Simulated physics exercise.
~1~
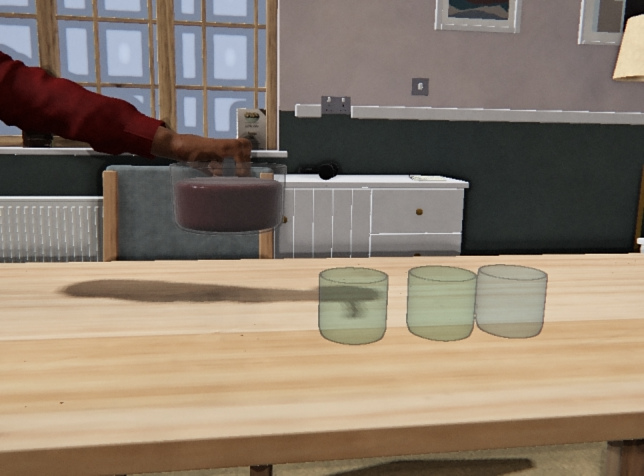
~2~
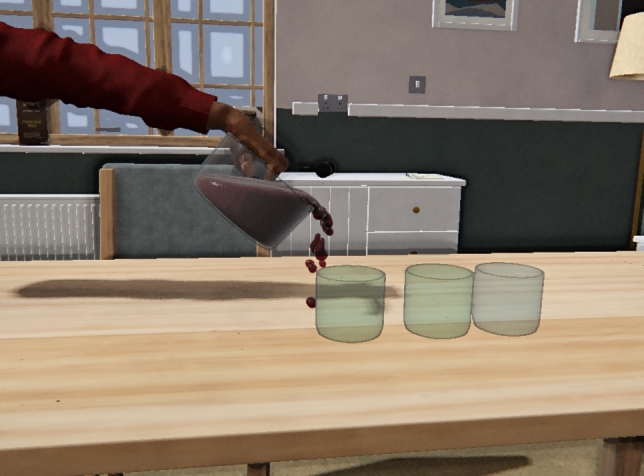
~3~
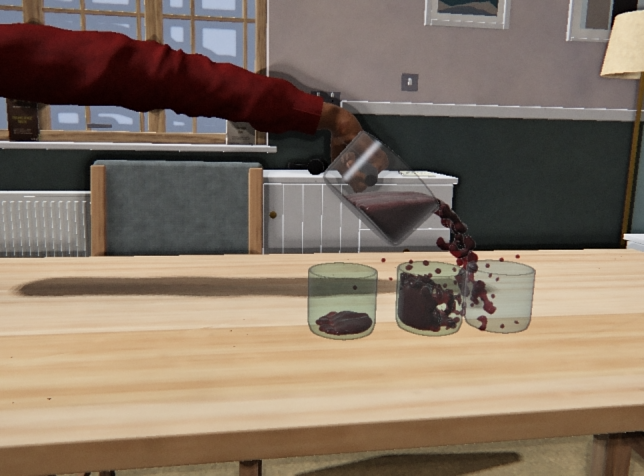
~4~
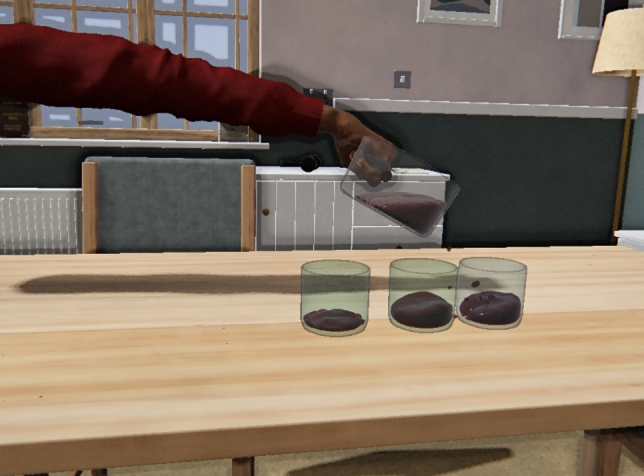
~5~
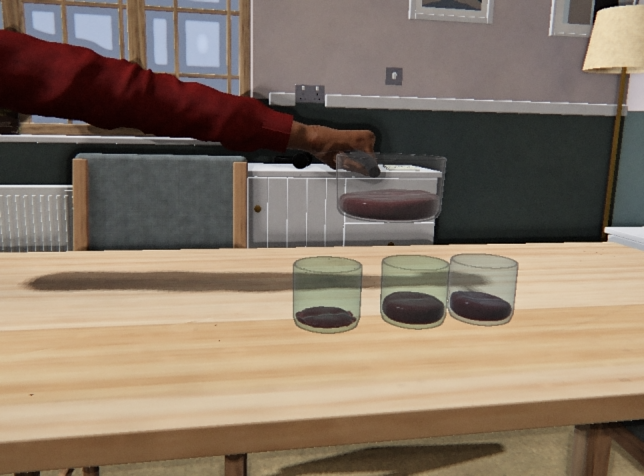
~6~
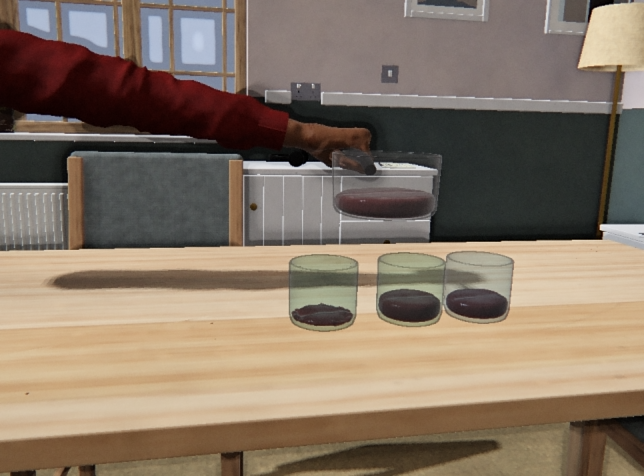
To begin with, a hand in a red sleeve holds a clear vessel of dark red wine above a wooden table, where three empty, clear mugs stand in a line. The hand tips the vessel to the right, and wine starts to spill out near the left mug. Still tilted, it travels right along the row, pouring into the middle and right mugs while drops scatter around them. The vessel then eases back and the stream dies away. Finally it is held level, still containing wine, above three mugs that each hold a shallow dark pool.
